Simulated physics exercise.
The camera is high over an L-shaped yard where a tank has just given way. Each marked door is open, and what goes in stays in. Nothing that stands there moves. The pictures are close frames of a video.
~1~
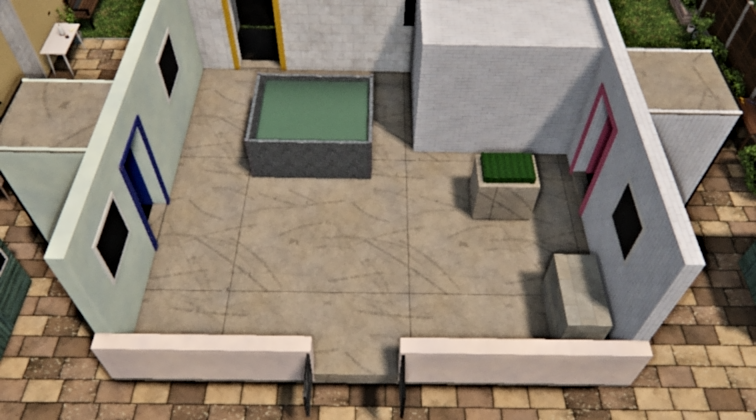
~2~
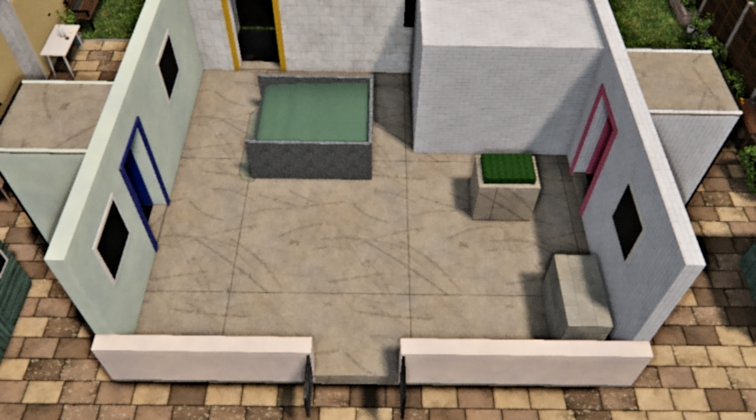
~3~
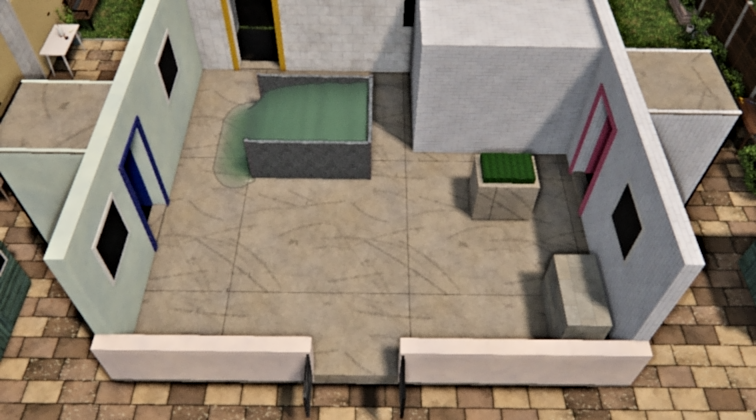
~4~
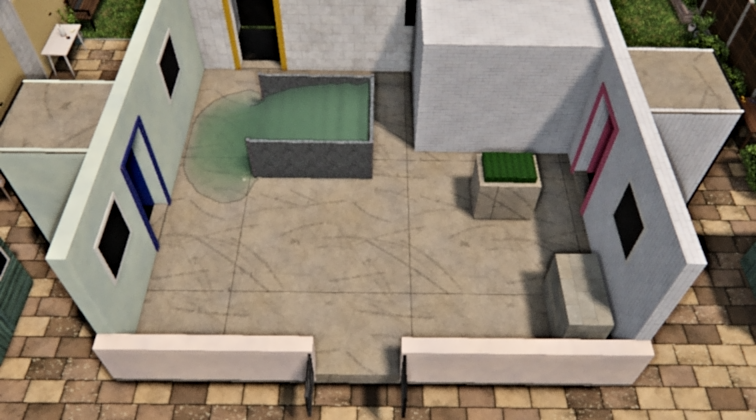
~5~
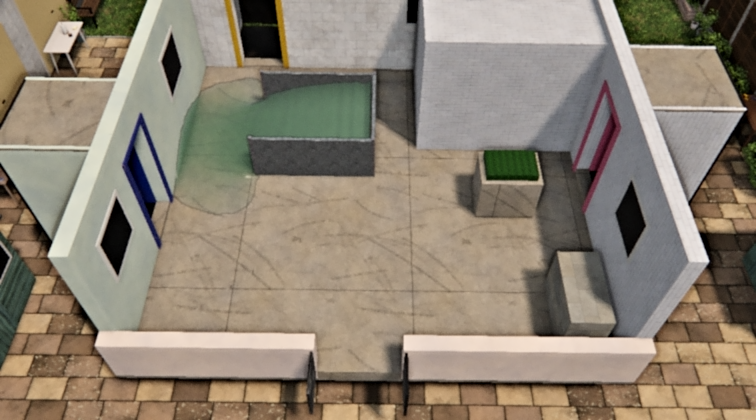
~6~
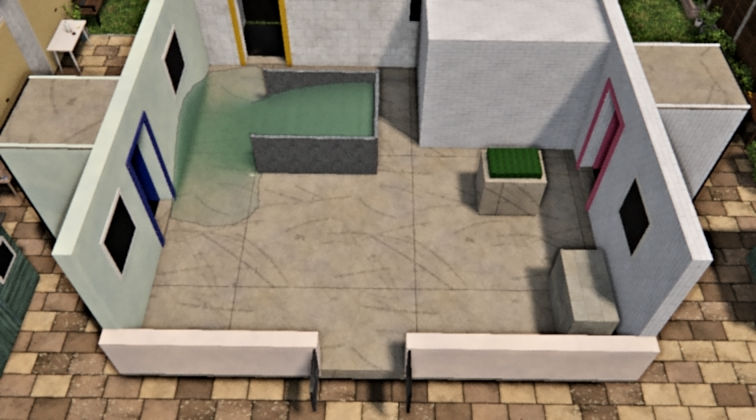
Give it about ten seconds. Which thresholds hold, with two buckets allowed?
The pink door holds within the limit; the blue door floods; the yellow door floods.
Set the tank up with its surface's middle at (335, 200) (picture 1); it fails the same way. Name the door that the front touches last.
It is the pink-painted one.
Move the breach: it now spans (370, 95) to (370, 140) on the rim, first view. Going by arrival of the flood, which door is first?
I say the door marked pink.
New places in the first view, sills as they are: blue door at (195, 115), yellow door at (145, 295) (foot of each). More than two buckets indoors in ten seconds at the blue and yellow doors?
My reading: The blue one is over; the yellow one takes more.
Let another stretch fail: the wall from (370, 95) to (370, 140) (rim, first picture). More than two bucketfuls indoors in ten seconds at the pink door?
My reading: The pink door is over.
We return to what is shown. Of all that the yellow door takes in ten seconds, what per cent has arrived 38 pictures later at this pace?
Some 95 per cent.
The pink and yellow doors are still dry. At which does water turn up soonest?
First comes the yellow-painted one.
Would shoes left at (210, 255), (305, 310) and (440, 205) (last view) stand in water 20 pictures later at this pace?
In turn: Awash, wet, clear.
A moment on, water covers 15 % of the floor; the pink door not reached, the blue door under two buckets in, the yellow door wet at the sill, nothing in.
Next, water covers 35 % of the floor; the pink door not reached, the blue door over two buckets in, the yellow door over two buckets in.
Then, water covers 55 % of the floor; the pink door not reached, the blue door over two buckets in, the yellow door far over two buckets in.
Later, water covers 80 % of the floor; the pink door not reached, the blue door over two buckets in, the yellow door far over two buckets in.
In the end, water covers 100 % of the floor; the pink door wet at the sill, nothing in, the blue door over two buckets in, the yellow door far over two buckets in.
